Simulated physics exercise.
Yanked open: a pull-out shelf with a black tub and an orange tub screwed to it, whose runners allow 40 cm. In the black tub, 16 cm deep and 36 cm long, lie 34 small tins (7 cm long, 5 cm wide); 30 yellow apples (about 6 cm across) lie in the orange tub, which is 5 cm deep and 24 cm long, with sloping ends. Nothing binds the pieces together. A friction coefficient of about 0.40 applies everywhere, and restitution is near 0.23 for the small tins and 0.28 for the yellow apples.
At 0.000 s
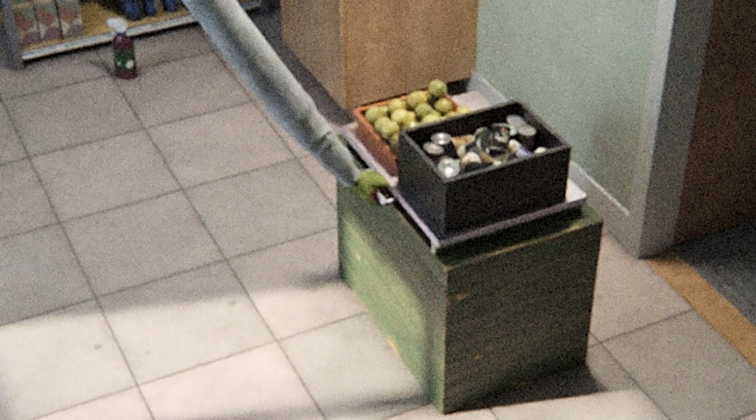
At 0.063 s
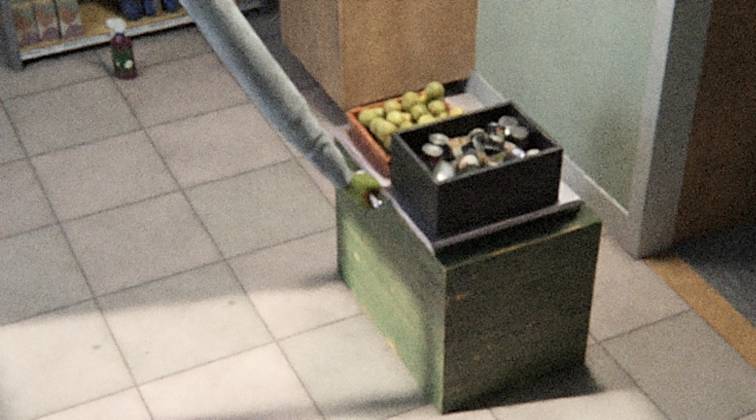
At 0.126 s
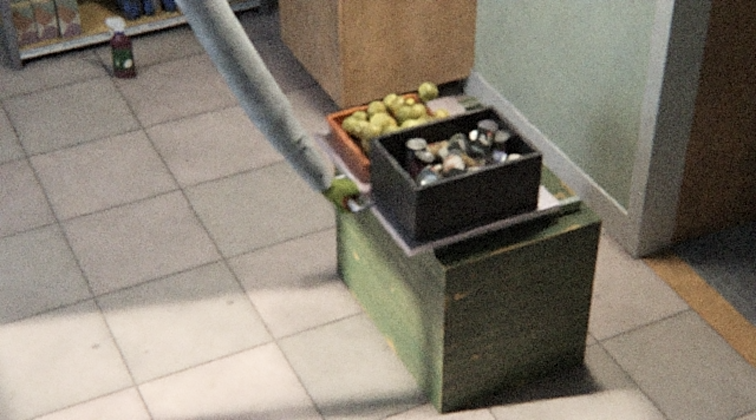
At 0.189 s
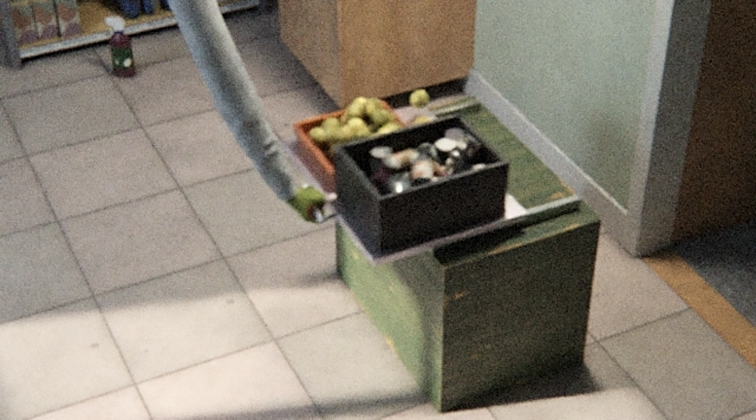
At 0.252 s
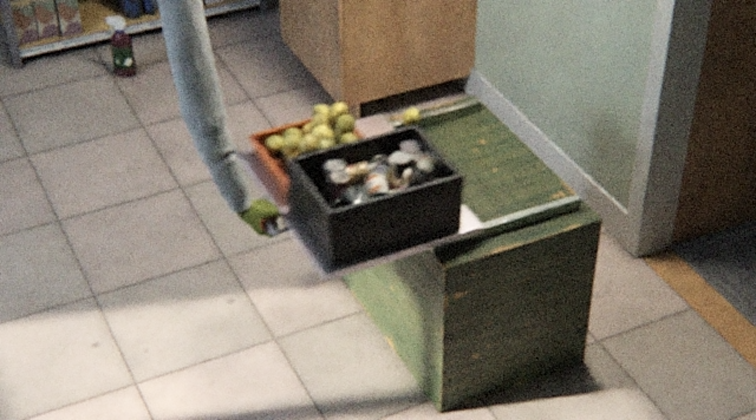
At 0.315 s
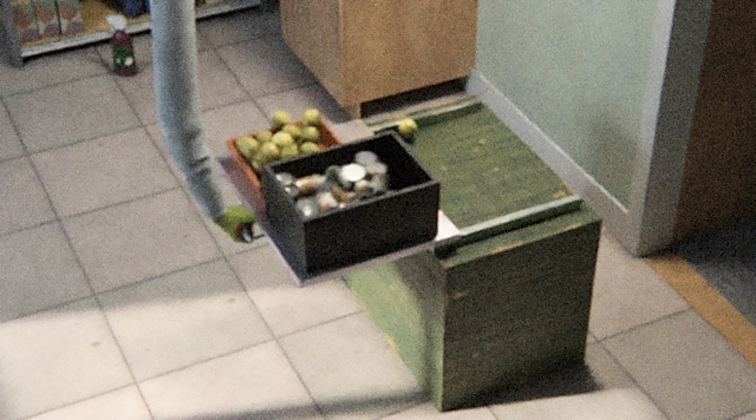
A gloved hand pulling a shelf with a black tub of small tins and an orange tub of apples leftward off a green cabinet.
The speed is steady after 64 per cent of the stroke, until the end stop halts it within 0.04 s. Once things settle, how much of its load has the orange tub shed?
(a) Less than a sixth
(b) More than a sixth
b.
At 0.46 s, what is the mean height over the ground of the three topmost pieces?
Around 88 cm high.
After 0.46 s, the black tub has all 34 and the orange tub is down by 8 of 30.
After 0.68 s, the black tub is down by 2 of 34 and the orange tub is down by 11 of 30.
When it is over (at 1.12 s), the black tub is down by 2 of 34 and the orange tub is down by 11 of 30. Asked share, 11 of 30, 37 per cent.
